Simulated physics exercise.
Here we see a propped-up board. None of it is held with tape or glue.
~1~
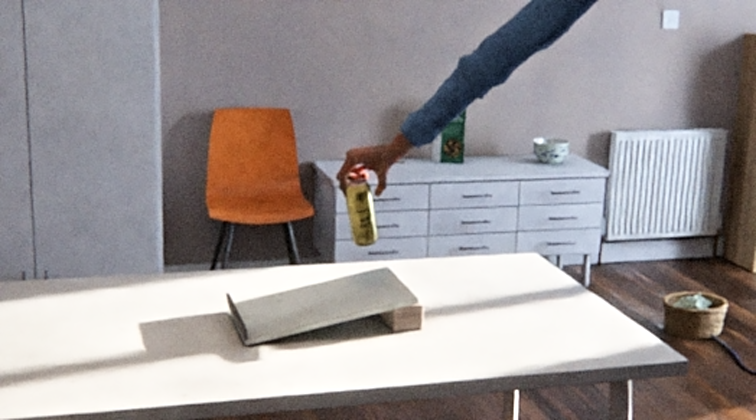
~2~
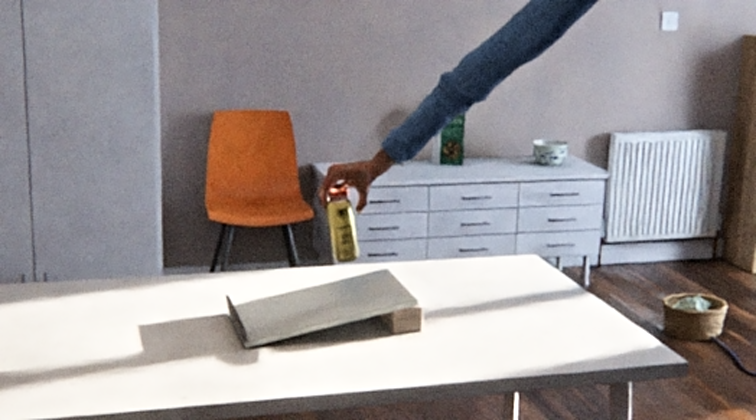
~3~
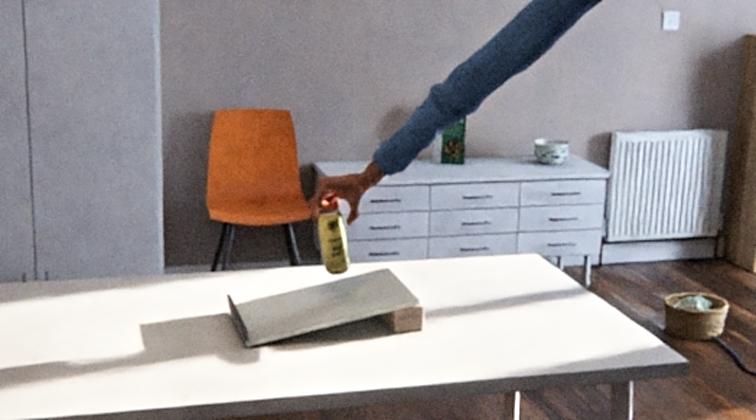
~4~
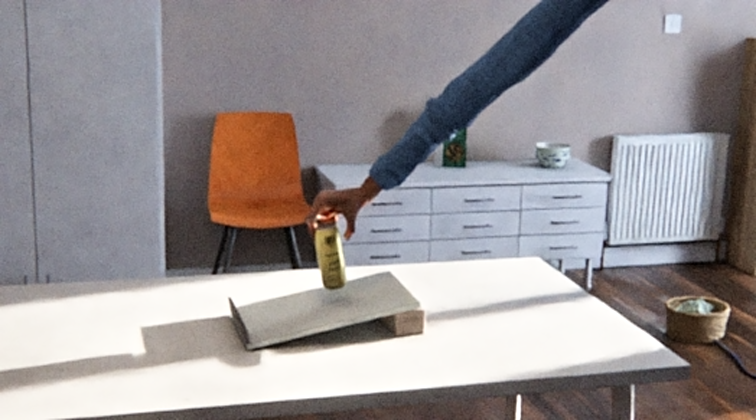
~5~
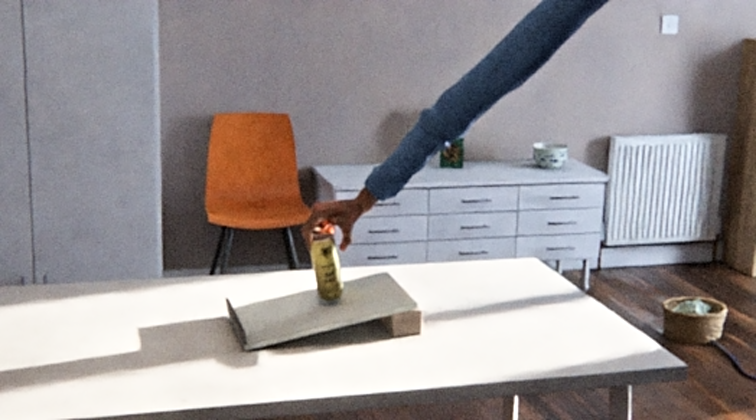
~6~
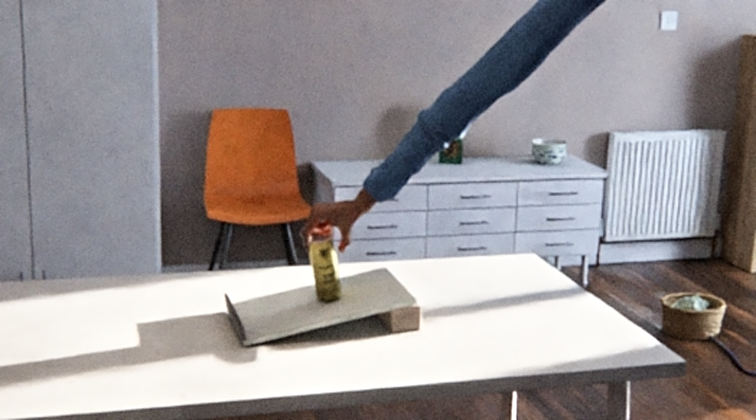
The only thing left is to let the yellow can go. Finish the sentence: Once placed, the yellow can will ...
Once placed, the yellow can will remain where it was set down.
Then, 0.30 s on from there, no change.
Then, 0.70 s on from there, yellow can resting near (325, 269).
In the end, it is unmoved. At the end, from the last picture's camera, yellow can near (325, 269). The yellow can keeps its place.
